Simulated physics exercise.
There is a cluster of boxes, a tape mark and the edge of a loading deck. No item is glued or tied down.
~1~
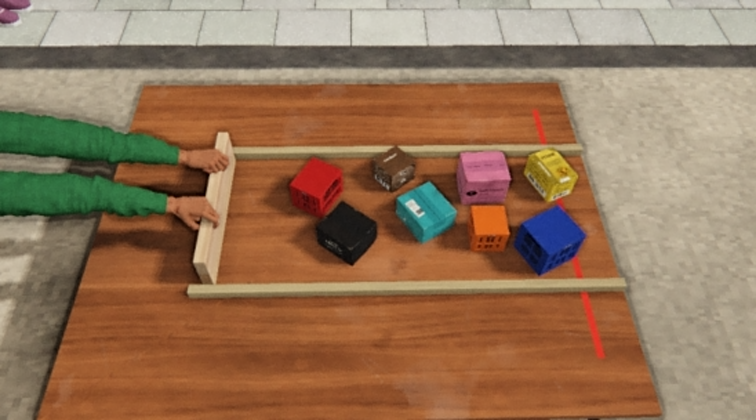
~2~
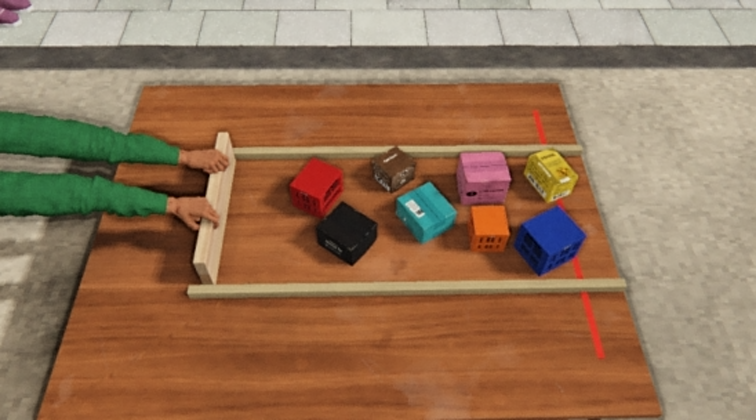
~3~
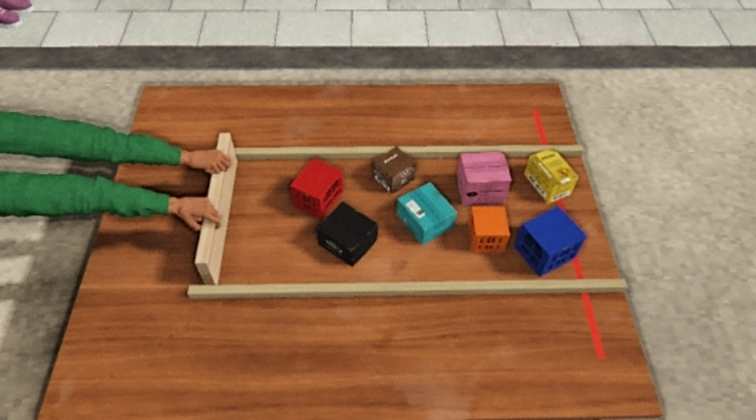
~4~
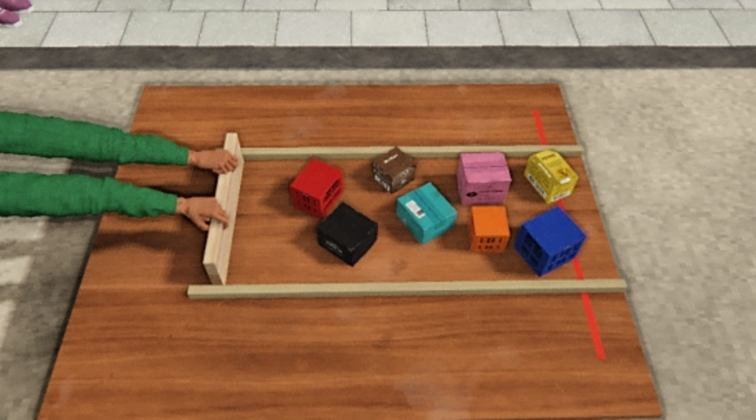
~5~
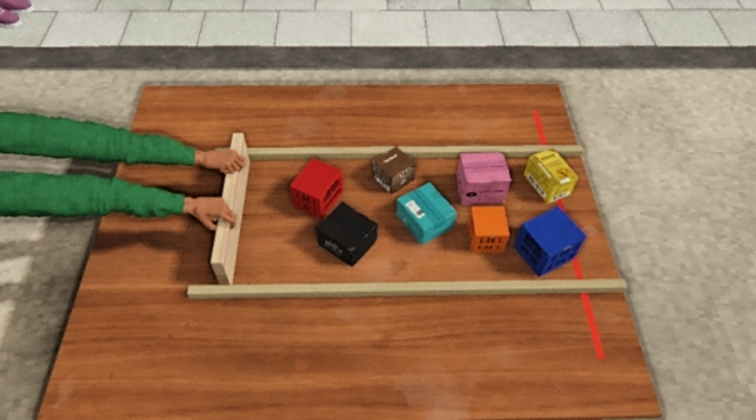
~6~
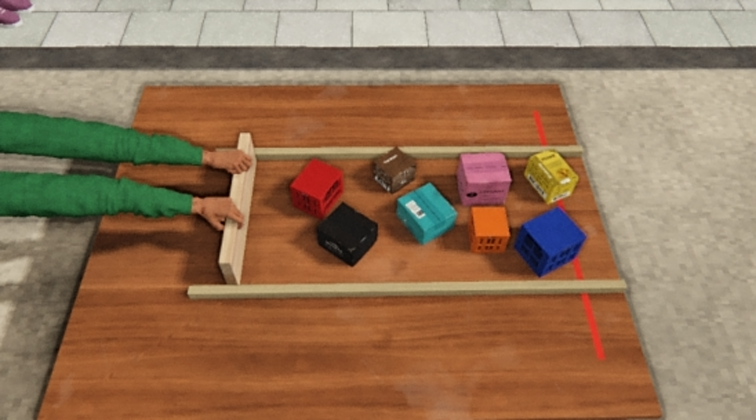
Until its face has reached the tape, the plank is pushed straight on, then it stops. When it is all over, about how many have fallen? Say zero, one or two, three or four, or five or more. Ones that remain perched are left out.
I foresee five or more drops here.
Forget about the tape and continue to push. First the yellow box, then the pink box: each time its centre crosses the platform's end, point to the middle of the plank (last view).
Middle: Roughly (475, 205); roughly (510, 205).
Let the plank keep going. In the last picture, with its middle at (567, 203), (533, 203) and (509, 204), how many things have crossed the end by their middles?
6, 3 and 2.
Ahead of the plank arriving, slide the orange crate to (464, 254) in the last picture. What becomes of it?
Lab note: From that start it is gone.
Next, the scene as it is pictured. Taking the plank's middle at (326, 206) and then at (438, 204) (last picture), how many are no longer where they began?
At the first place 2, at the second 8.
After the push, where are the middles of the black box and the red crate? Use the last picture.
Final spots - black box (604, 229), red crate (577, 177).
A little later, none off yet; yellow box at rest near (551, 176); blue crate at rest near (549, 242); pink box at rest near (483, 179).
Next, none off yet; yellow box moving near (553, 176); blue crate shifted a little near (555, 245); pink box shifted about its own width near (512, 175).
Later still, one off so far; yellow box dropping near (611, 231); blue crate shifted well along near (629, 249); pink box shifted well along near (590, 173).
When it is over, the number that fall off is five or more; down, brown box, turquoise box, orange crate, pink box, blue crate and yellow box.
